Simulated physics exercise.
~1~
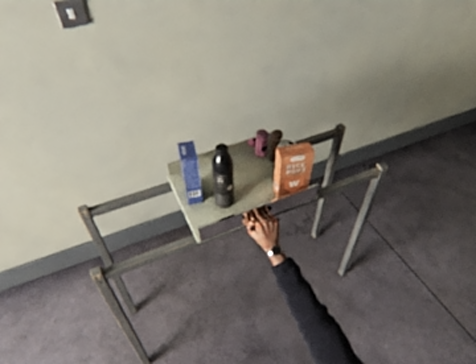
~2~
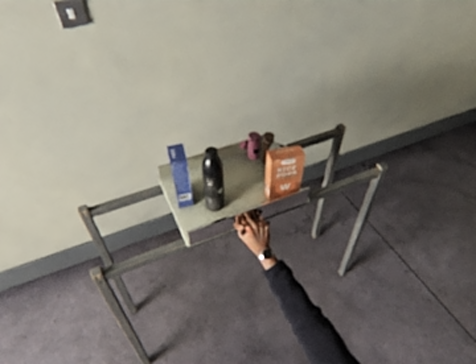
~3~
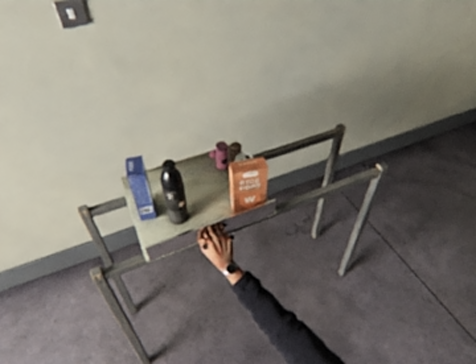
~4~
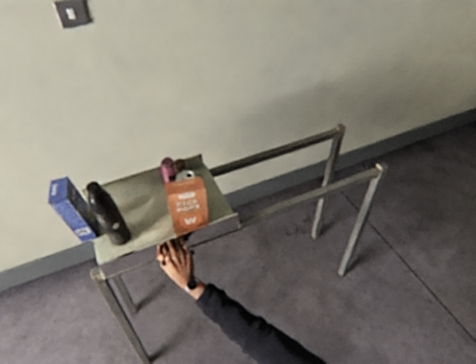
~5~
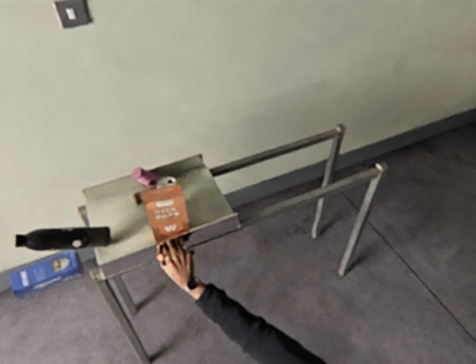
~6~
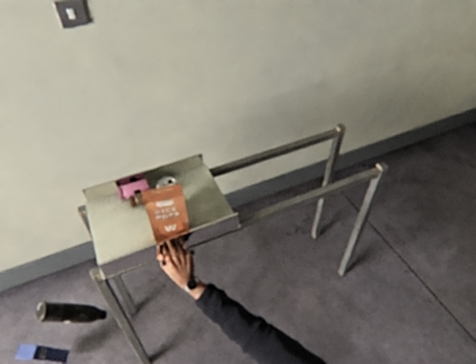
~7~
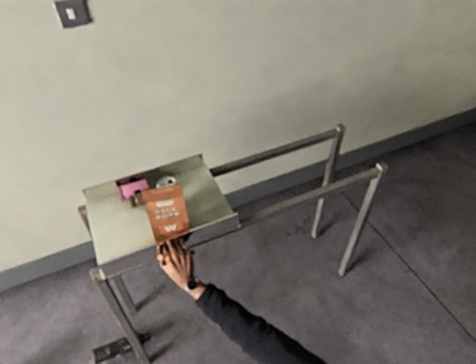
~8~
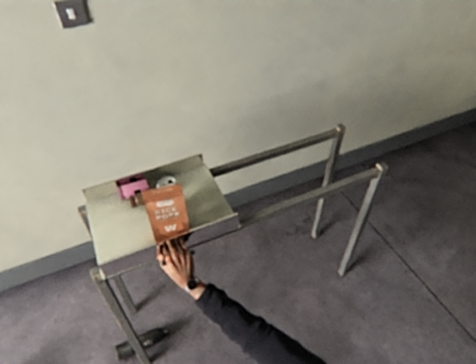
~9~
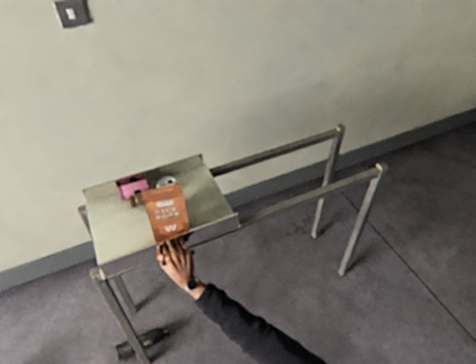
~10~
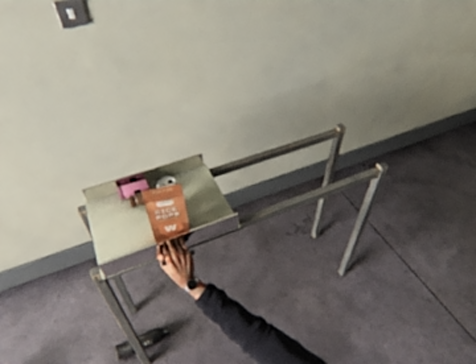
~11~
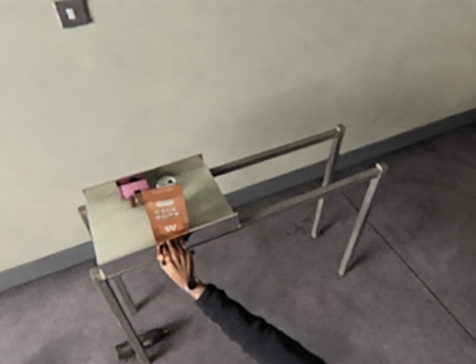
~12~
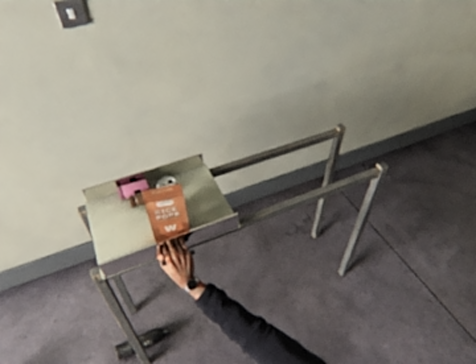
The clip shows a hand sliding a tray of small items leftward along a metal frame until it stops at the left end, where a blue packet and black bottle fall to the floor, two small shakers topple on the tray, and an orange packet stays upright.
